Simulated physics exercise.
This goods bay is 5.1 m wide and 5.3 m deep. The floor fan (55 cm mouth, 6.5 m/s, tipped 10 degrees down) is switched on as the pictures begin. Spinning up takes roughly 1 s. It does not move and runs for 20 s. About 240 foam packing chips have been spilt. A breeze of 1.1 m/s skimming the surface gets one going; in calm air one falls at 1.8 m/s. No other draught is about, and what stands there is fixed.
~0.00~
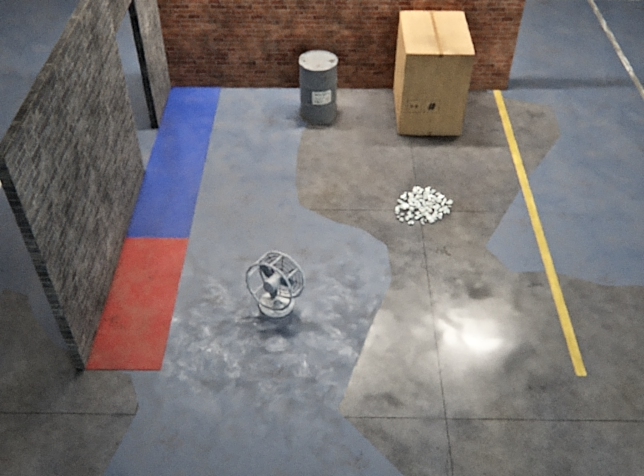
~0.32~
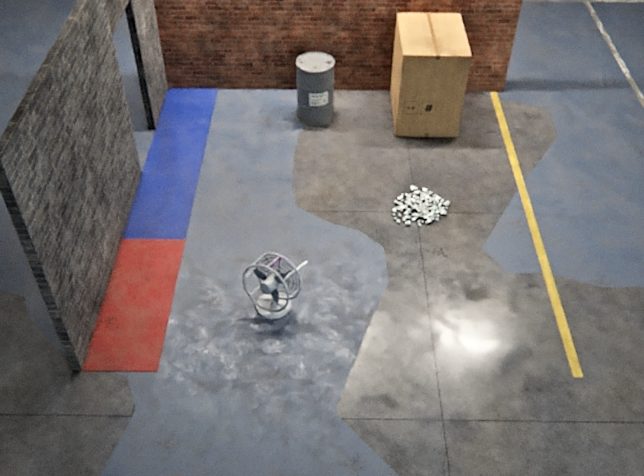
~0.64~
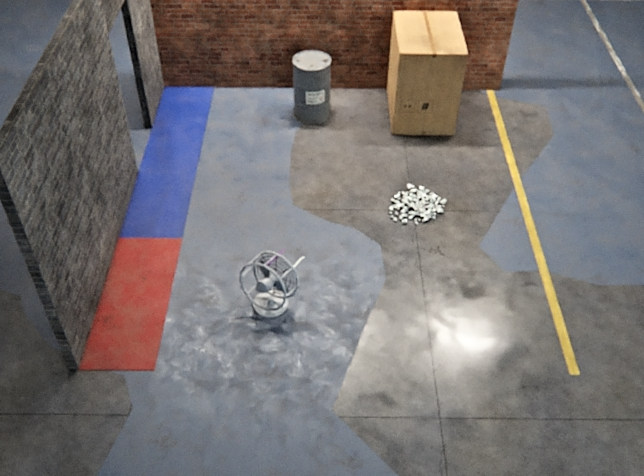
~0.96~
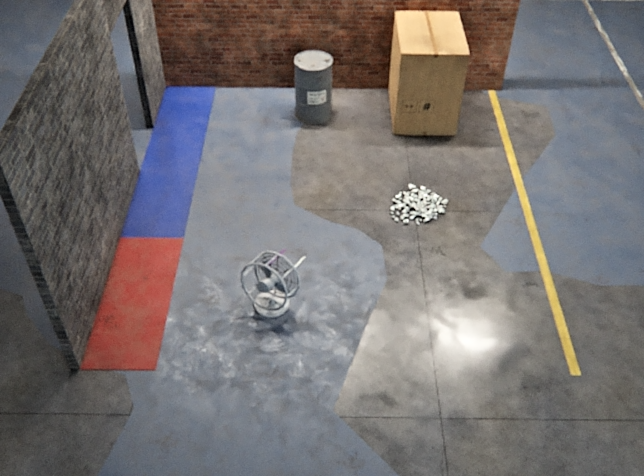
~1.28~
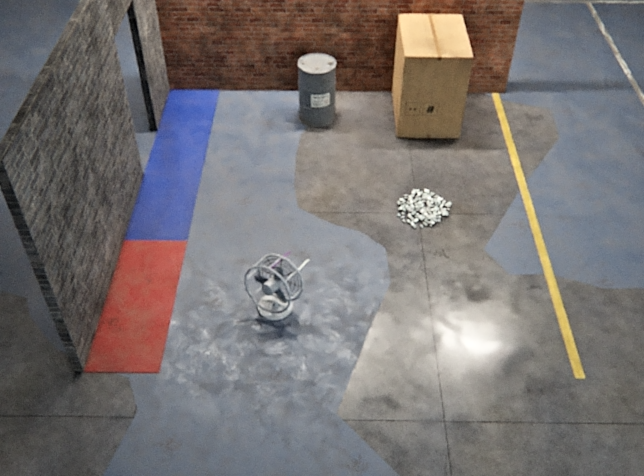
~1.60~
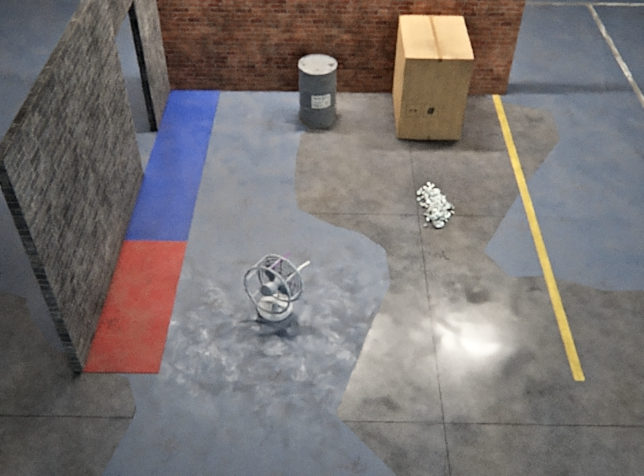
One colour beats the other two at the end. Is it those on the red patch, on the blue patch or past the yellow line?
The biggest group is at the yellow one.
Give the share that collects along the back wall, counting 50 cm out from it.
About 0 %.
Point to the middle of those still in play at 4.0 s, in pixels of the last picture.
Near (527, 156).
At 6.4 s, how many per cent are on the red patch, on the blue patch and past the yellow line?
About 0 % red, 0 % blue, 100 % yellow.
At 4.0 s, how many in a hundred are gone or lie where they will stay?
Near 50 %.
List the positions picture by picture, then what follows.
In the first frame, the middle of the foam packing chips is near (425, 206), none has stirred yet and the mouth of the floor fan is at (275, 281).
In the second frame, the middle of the foam packing chips is near (422, 208), none has stirred yet, the yellow line is centred on (531, 205), the red patch is centred on (138, 300) and the blue patch is centred on (176, 155).
In the third frame, the middle of the foam packing chips is near (418, 206), none has stirred yet, the top of a large carton is at (429, 31) and the top of a barrel is at (312, 60).
In the fourth frame, the middle of the foam packing chips is near (420, 206) and none has stirred yet.
In the fifth frame, the middle of the foam packing chips is near (424, 209) and about 5 % have left their places.
In the sixth frame, the middle of the foam packing chips is near (435, 206), the farthest in sight from the floor fan is at (433, 186) and about 70 % have left their places.
After 4.0 s, 79 % are past the yellow line, 0 % on the red patch and 0 % on the blue patch; the middle of those still in play is near (527, 156); 52 % have settled or left.
After 6.4 s, 95 % are past the yellow line, 0 % on the red patch and 0 % on the blue patch; the middle of those still in play is near (540, 163); 81 % have settled or left.
After 11.0 s, 99 % are past the yellow line, 0 % on the red patch and 0 % on the blue patch; 95 % have settled or left.
After 20.0 s, at the end, 100 % are past the yellow line, 0 % on the red patch and 0 % on the blue patch.
